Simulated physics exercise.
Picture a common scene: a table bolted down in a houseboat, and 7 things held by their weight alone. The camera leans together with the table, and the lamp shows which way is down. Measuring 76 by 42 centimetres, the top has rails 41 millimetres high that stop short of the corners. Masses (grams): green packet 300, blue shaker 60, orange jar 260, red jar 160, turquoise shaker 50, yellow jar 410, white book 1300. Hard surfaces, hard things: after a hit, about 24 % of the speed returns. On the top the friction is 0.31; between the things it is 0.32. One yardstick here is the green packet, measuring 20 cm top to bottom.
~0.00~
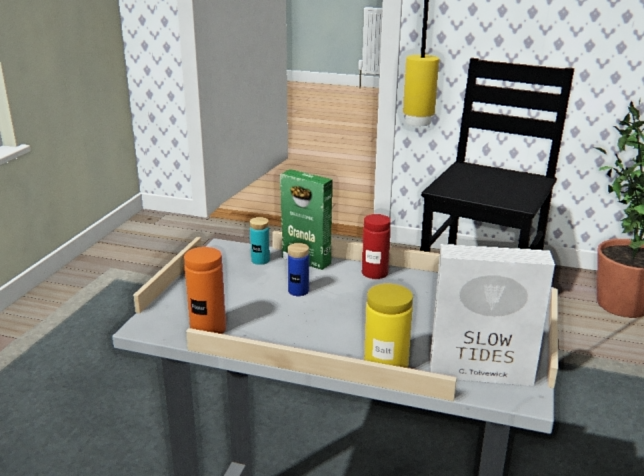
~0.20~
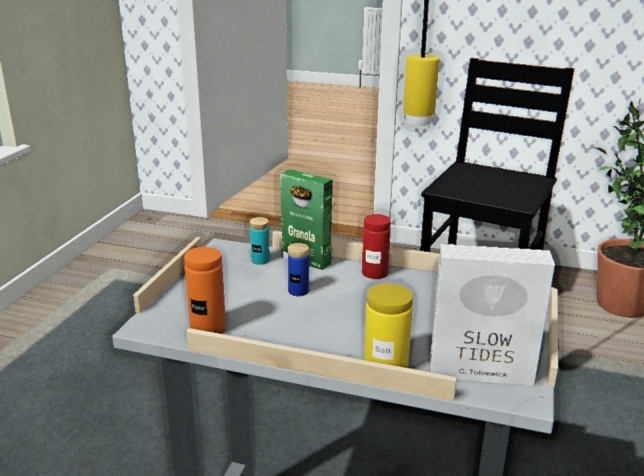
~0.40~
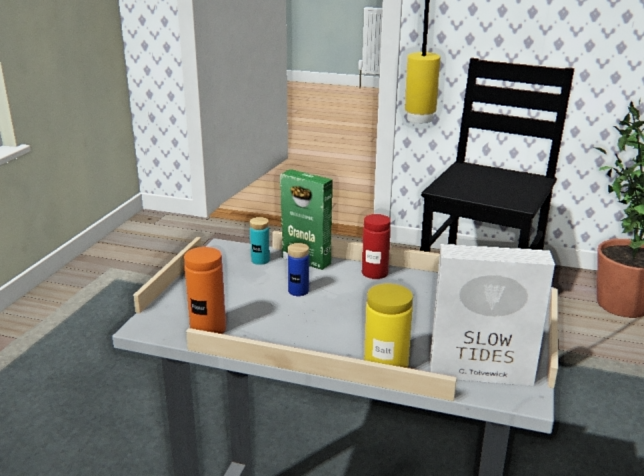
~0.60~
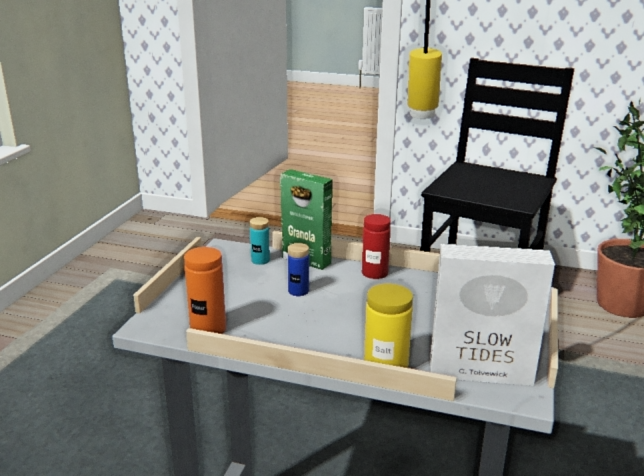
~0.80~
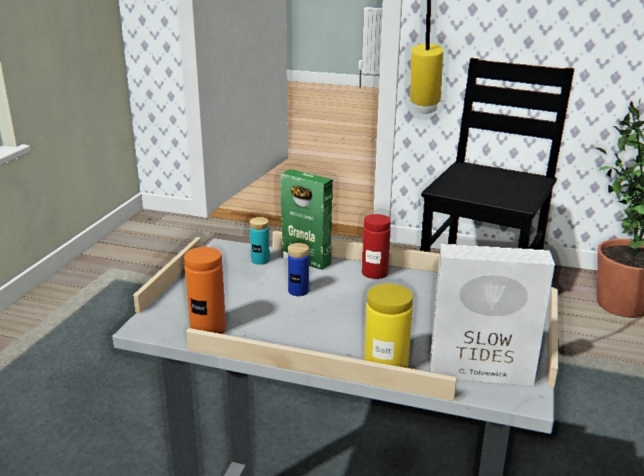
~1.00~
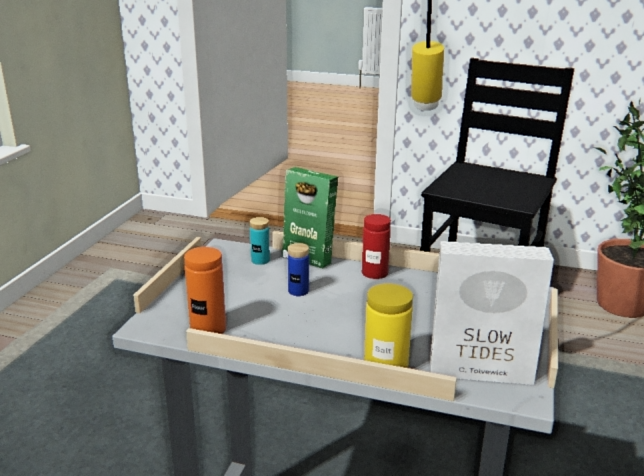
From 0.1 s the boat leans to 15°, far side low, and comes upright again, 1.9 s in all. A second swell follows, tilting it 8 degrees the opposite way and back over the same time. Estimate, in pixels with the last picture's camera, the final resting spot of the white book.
Estimated resting spot: (477, 298).
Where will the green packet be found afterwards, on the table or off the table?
Green packet: Goes out of bounds.
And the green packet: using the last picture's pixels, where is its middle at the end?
Look near (259, 304) and you'll find it.
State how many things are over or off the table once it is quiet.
Count: 2.
Around 1.40 s, boat heeled 11°, far side down; green packet now off the table; white book on its side near (476, 313).
Around 1.60 s, boat heeled 6°, far side down; white book on its side near (476, 299).
Around 1.90 s, boat level; white book on its side near (477, 298).
Around 2.30 s, boat heeled 2°, near side down; white book on its side near (477, 298).
Finally (4.4 s), off the table, green packet; on their side or leaning hard on the table, white book; the other 5 still in place (within 5 cm). Final places as that camera would see them, white book near (477, 298).
